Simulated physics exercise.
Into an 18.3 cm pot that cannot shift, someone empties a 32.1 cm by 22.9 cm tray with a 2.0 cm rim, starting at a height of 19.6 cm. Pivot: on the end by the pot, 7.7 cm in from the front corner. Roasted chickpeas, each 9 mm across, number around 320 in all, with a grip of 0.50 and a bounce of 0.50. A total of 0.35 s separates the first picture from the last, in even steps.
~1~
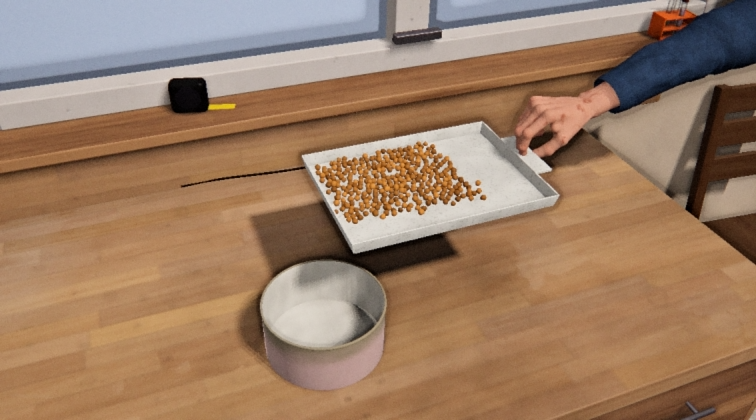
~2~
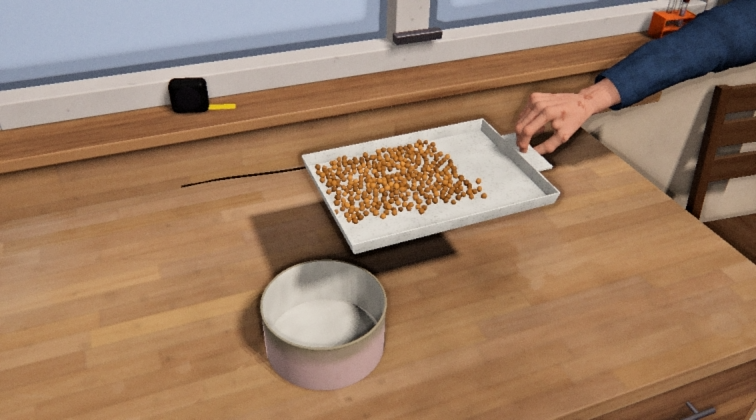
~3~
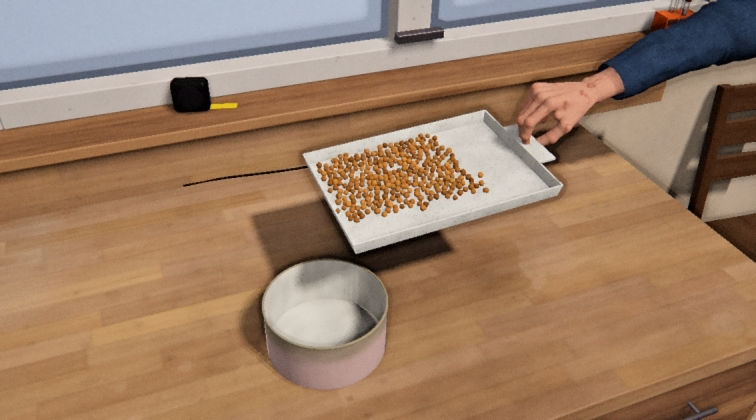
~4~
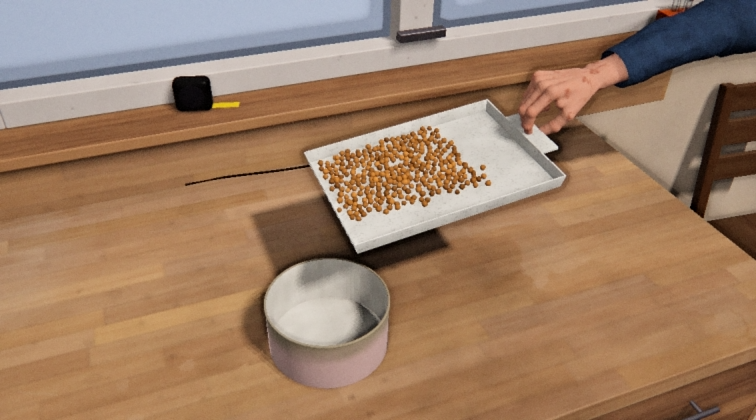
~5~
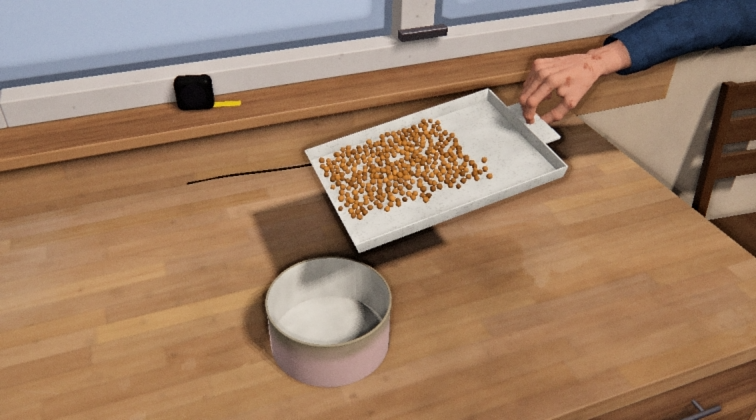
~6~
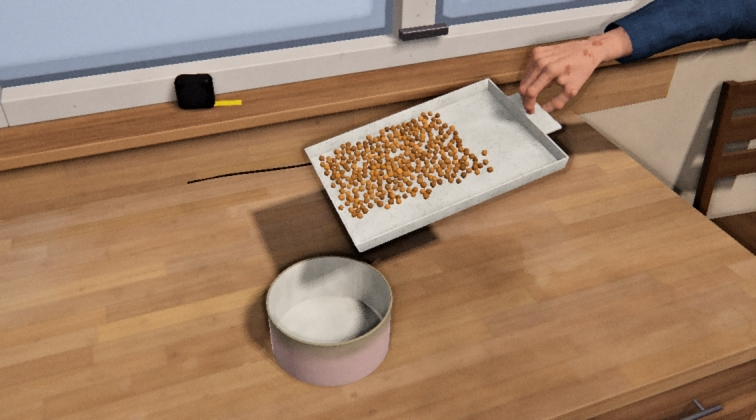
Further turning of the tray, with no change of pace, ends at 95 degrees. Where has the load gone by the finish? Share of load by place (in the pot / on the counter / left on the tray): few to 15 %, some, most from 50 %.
Pot: Most; counter: Some; tray: Few.
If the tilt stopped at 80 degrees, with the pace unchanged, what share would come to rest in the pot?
In that case some 0 per cent.
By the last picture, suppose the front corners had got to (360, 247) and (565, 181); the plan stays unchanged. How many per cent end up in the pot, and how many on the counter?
Split: Pot = 75, counter = 25.
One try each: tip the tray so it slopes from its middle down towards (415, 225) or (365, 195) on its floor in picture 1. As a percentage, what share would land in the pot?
The share comes to roughly 85 in a hundred, then roughly 45 in a hundred.
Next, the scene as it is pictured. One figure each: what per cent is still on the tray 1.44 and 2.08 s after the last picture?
About 100, 25.
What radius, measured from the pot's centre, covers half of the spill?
Distance: Roughly 16 cm.
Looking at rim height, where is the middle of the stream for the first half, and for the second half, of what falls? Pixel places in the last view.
Early half: About (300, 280); late half: (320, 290).
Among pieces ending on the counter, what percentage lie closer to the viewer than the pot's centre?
I'd put it at around 0 per cent.
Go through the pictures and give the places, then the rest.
Tray tilt 0 degrees, front corners at (354, 242) and (555, 194); middle of the pieces at (396, 180); pot at (324, 301), in the first picture.
Tray tilt 1 degrees, front corners at (354, 242) and (556, 192); middle of the pieces at (396, 179), in the second picture.
Tray tilt 4 degrees, front corners at (355, 242) and (559, 184), lowest corner left front; middle of the pieces at (398, 175), in the third picture.
Tray tilt 7 degrees, front corners at (357, 242) and (562, 175), lowest corner left front; middle of the pieces at (399, 171), in the fourth picture.
Tray tilt 10 degrees, front corners at (358, 242) and (564, 166), lowest corner left front; middle of the pieces at (400, 166), in the fifth picture.
Tray tilt 13 degrees, front corners at (358, 242) and (565, 157), lowest corner left front; middle of the pieces at (400, 162); pot at (330, 297), in the sixth picture.
Then, 0.87 s after the last picture, tilt 51 degrees; the tray holds 100 %, the pot 0 %.
Then, 1.44 s after the last picture, tilt 77 degrees; the tray holds 100 %, the pot 0 %.
Then, 2.08 s after the last picture, tilt 95 degrees; the tray holds 25 %, the pot 35 %.
In the end, pot 75 %, counter 25 %, tray 0 %.
